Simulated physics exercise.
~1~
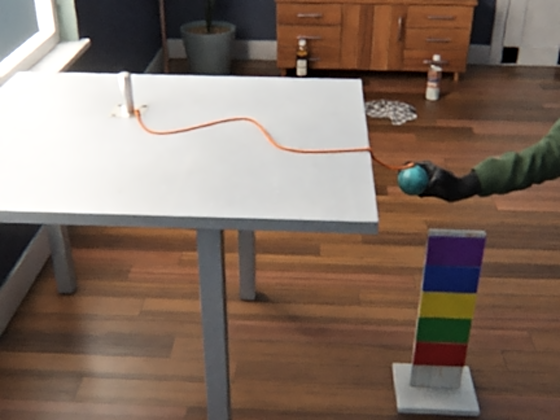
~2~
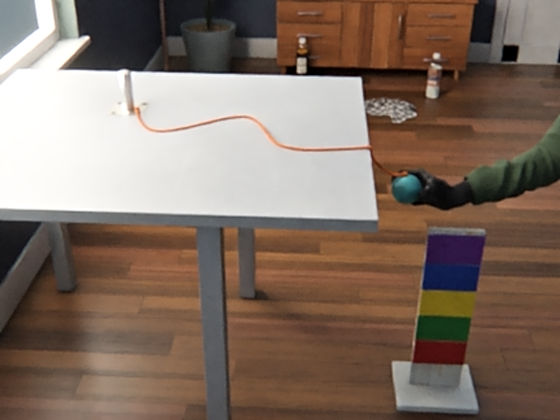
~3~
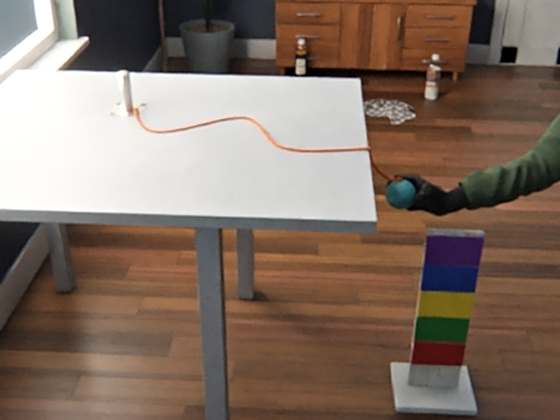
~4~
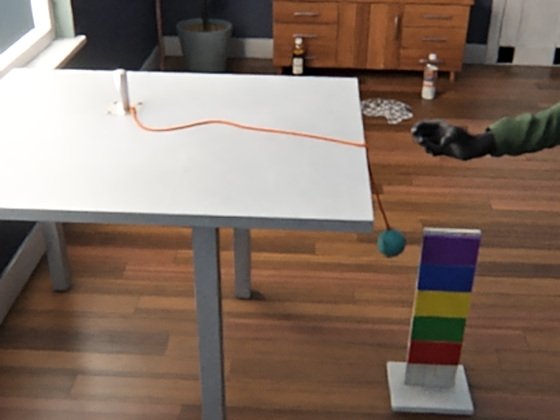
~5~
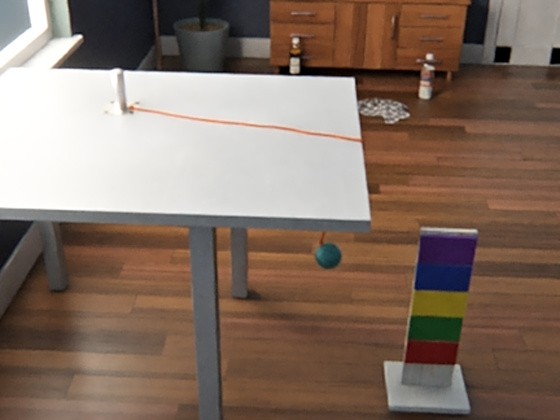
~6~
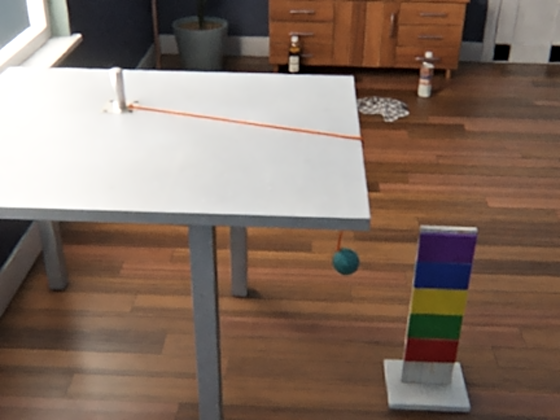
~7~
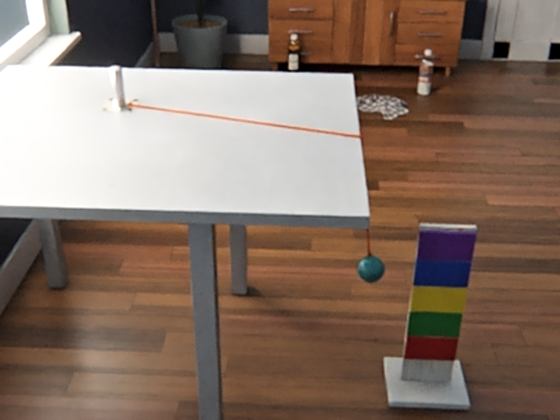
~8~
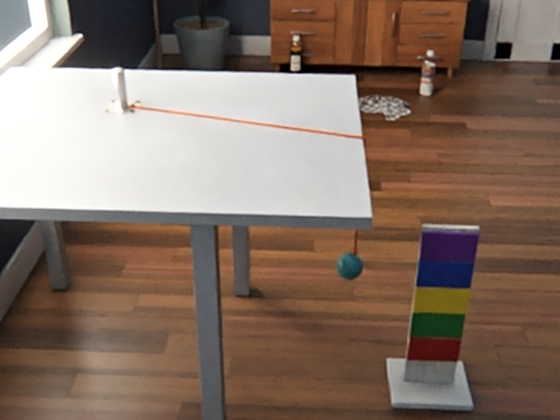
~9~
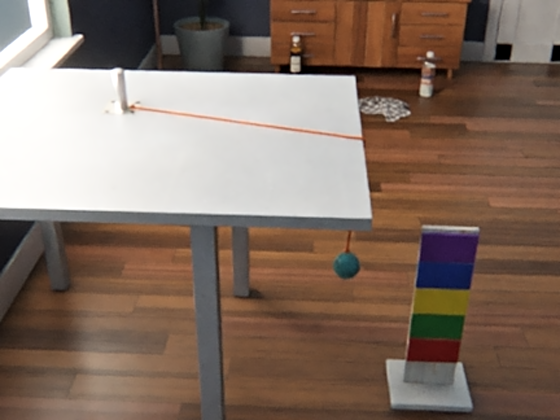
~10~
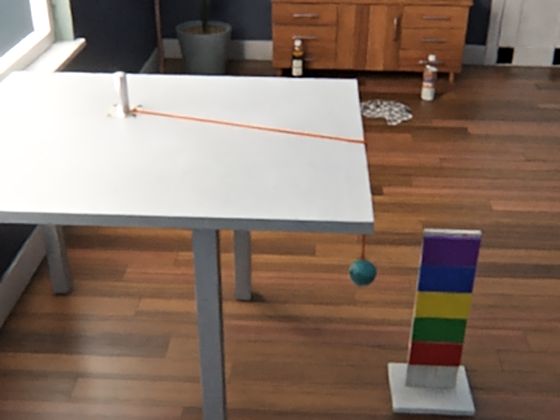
A gloved hand releases a turquoise ball, which drops and swings, hanging level with the blue band.
